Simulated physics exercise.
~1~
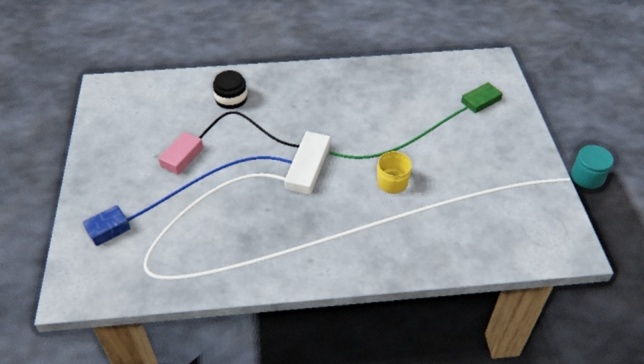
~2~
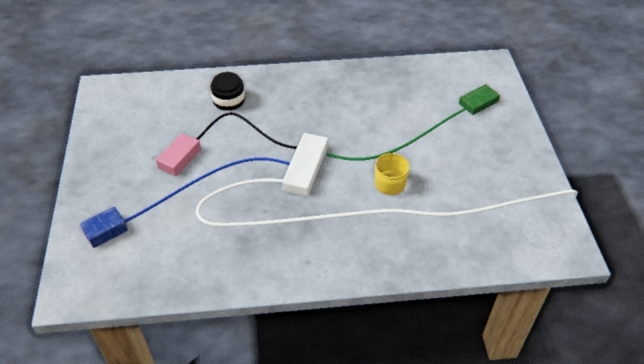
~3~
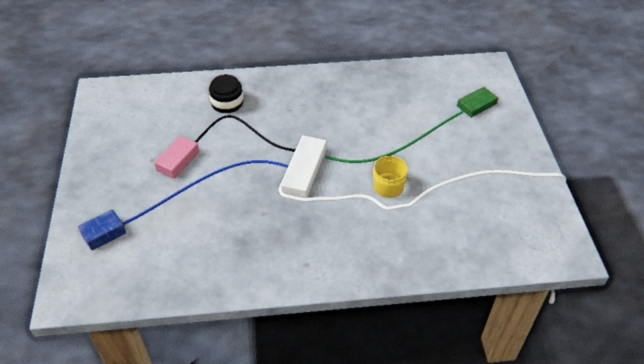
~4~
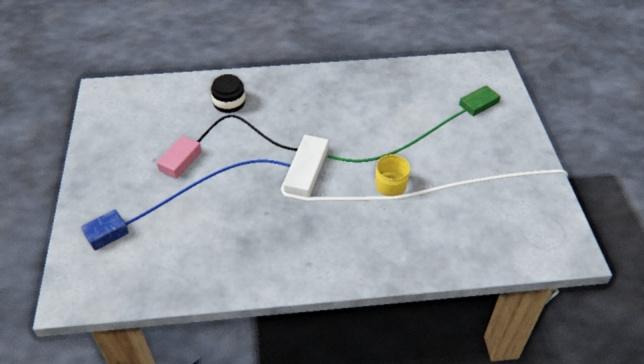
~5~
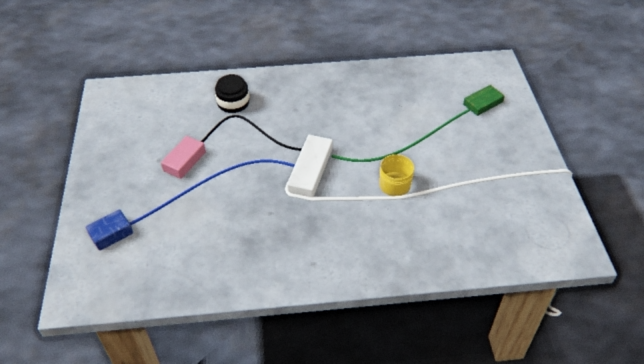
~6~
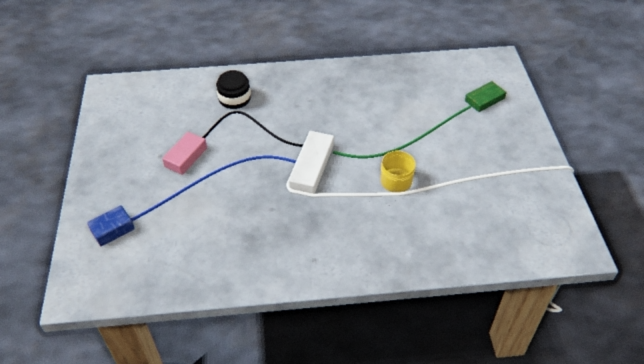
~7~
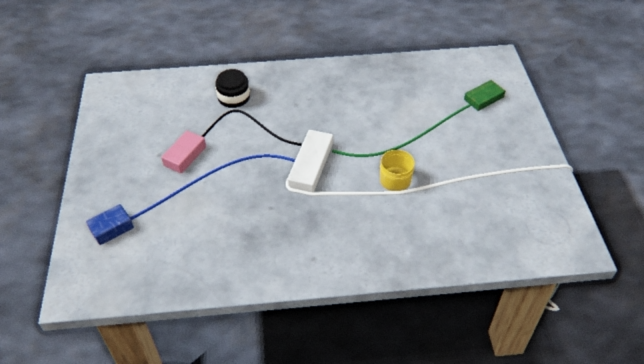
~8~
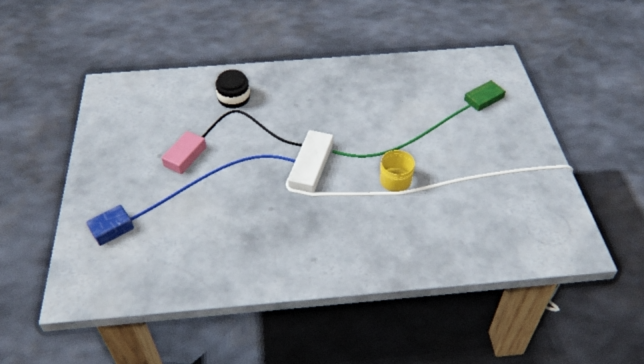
On a gray table, a teal cup-like object drops off the right edge, pulling a white cable taut.
